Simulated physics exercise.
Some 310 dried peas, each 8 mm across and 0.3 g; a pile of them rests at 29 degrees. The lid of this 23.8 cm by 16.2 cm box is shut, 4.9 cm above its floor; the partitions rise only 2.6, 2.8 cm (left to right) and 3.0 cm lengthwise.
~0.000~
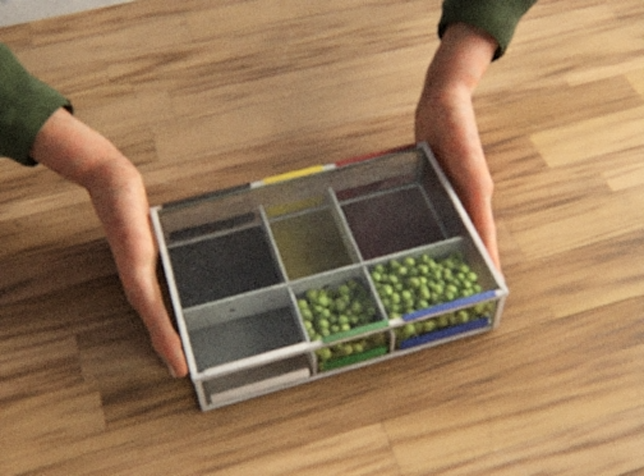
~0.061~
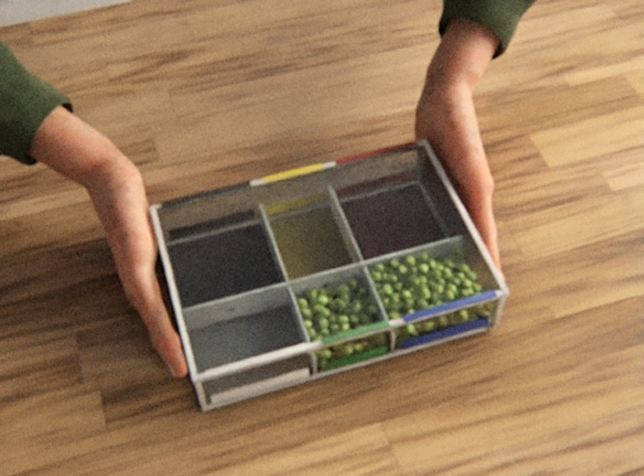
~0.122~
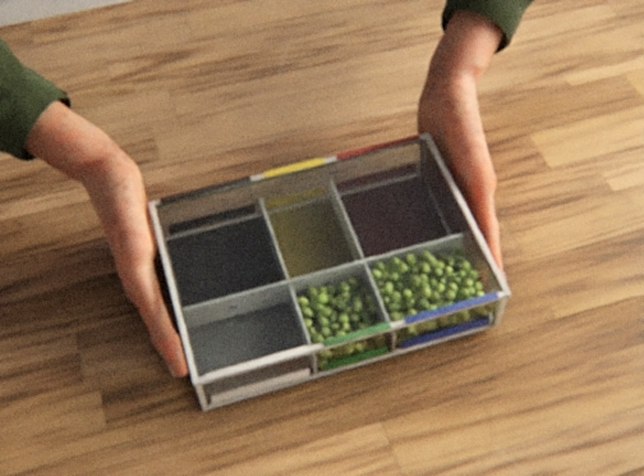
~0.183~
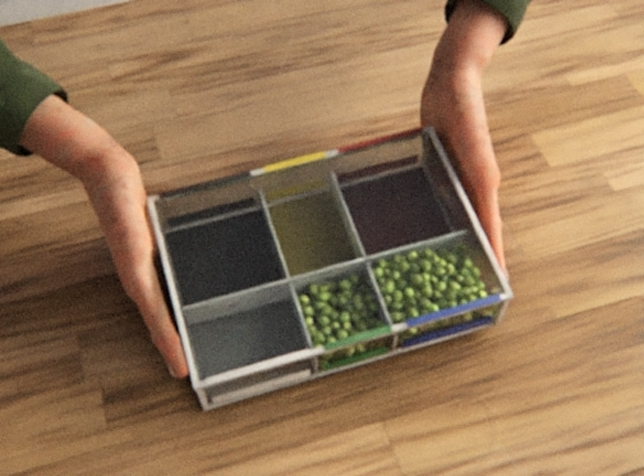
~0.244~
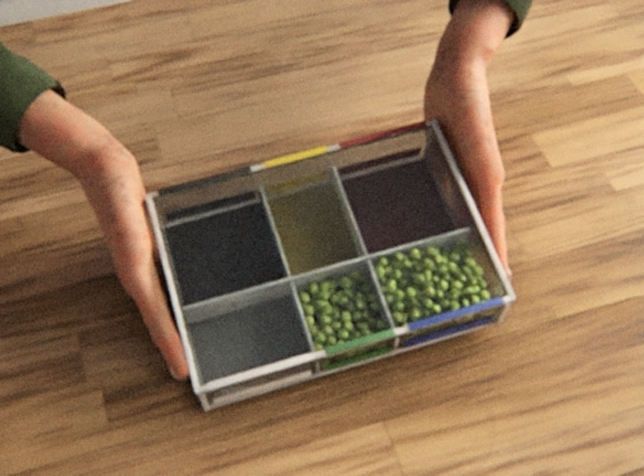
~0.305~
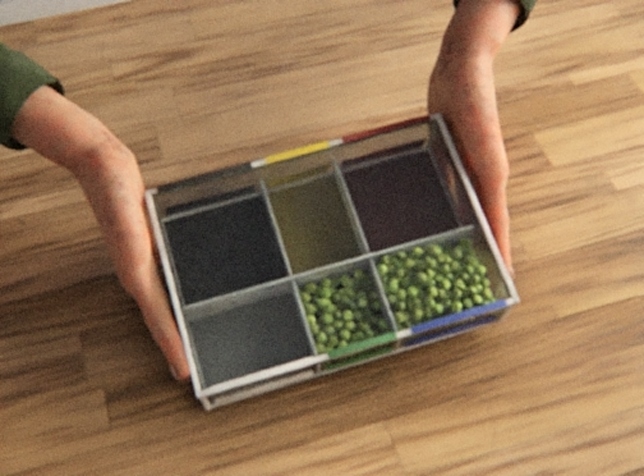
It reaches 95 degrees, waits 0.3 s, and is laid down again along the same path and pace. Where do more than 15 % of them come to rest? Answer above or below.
Red below, blue above, green above, yellow below, white below, black below.
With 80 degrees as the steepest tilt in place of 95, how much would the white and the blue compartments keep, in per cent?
Then: White 0; blue 65.
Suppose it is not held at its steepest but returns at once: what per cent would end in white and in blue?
Then: White 5, blue 65.
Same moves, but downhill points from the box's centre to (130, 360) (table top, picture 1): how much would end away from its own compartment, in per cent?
About 90 per cent.
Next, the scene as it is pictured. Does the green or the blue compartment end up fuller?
It is the blue one.
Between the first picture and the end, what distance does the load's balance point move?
About 1.5 cm.
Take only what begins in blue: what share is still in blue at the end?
About 90 per cent.
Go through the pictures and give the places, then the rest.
Box tilt 0 degrees, front corners at (197, 376) and (501, 291); blue 70 %, green 30 %, in the first frame.
Box tilt 1 degrees, front corners at (197, 376) and (501, 291), in the second frame.
Box tilt 4 degrees, front corners at (198, 379) and (503, 293), lowest corner left front, in the third frame.
Box tilt 8 degrees, front corners at (199, 383) and (506, 294), lowest corner left front, in the fourth frame.
Box tilt 11 degrees, front corners at (200, 388) and (508, 297), lowest corner left front, in the fifth frame.
Box tilt 15 degrees, front corners at (202, 391) and (512, 299), lowest corner left front; blue 70 %, green 30 %. Its pace works out near 60 degrees a second, in the sixth frame.
After 1.79 s, tilt 95 degrees; blue 65 %, green 30 %, white 5 %.
Then, at 2.78 s, tilt 47 degrees; blue 65 %, green 30 %, white 5 %.
Then, at 3.75 s, tilt 0 degrees; blue 65 %, green 30 %, white 5 %.
By 4.3 s all is still; red 0 %, blue 65 %, green 30 %, yellow 0 %, white 5 %, black 0 %.
